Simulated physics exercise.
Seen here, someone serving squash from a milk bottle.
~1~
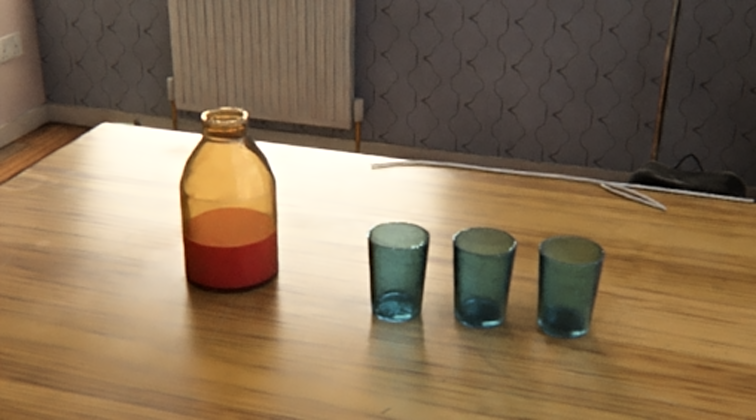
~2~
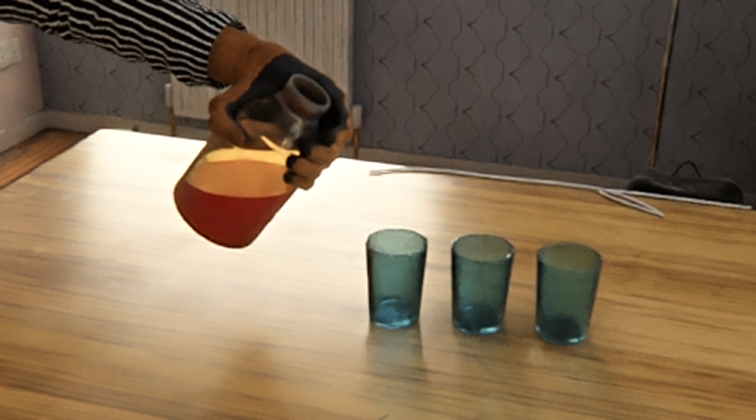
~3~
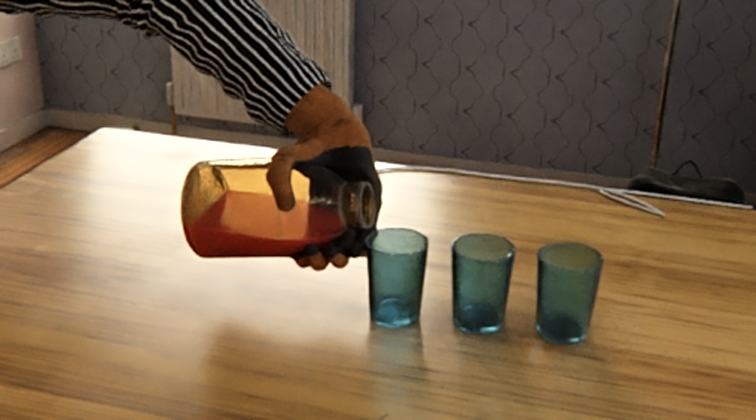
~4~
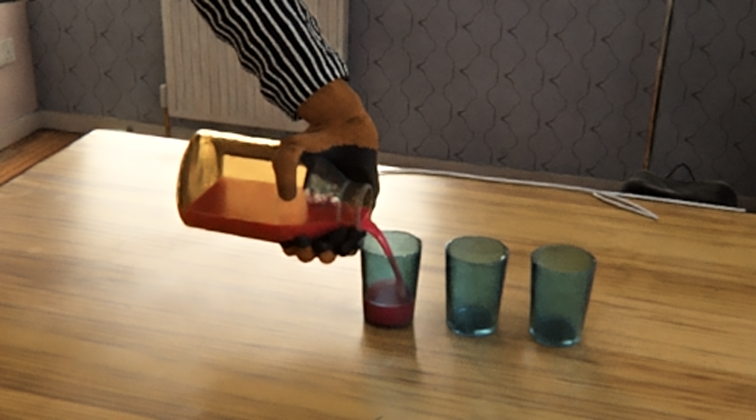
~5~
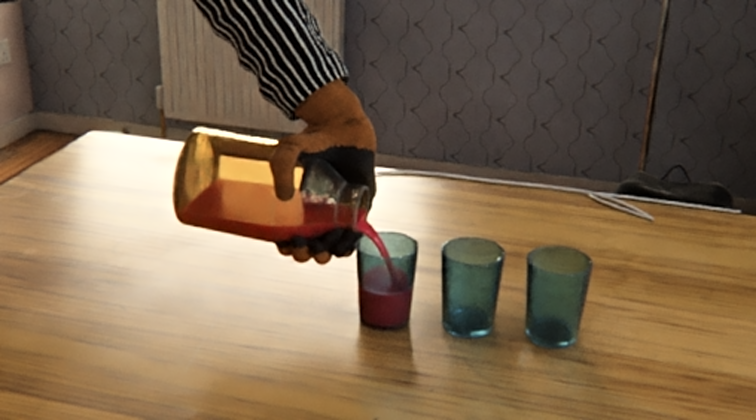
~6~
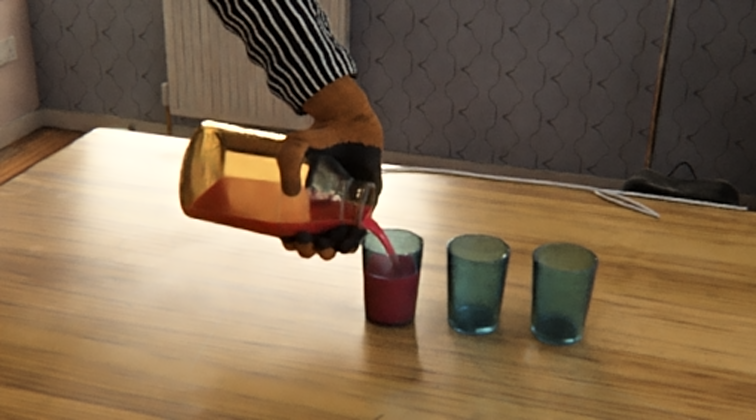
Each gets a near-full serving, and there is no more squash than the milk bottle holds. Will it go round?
It does not stretch that far.
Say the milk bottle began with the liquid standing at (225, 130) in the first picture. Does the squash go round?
Then: Suffices.
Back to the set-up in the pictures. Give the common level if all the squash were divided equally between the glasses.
I make it 75 per cent.
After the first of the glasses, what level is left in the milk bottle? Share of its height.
Roughly 15 per cent.
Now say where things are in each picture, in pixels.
Before the pour; milk bottle (229, 193) about a quarter full; three glasses, the last at (568, 285), in the first picture.
The milk bottle is on its way; milk bottle (263, 152) tipped 35° with all of its load; the first is empty, in the second picture.
The squash nears the lip; milk bottle (287, 207) tipped 80° with all of its load; three glasses, the last at (567, 291), in the third picture.
Pouring; milk bottle (283, 193) tipped 90° with nearly all of its load; the first is about a quarter full, in the fourth picture.
Pouring; milk bottle (280, 193) tipped 95° with about three quarters of its load; three glasses, the last at (556, 295), in the fifth picture.
Pouring; milk bottle (287, 188) tipped 95° with about three quarters of its load; the first is about two thirds full, in the sixth picture.
A moment on, the first is about three quarters full.
Further on, the first is done and the milk bottle has about half of its load.
When it is over, the milk bottle is empty with two filled and the next at about a third of a serving.
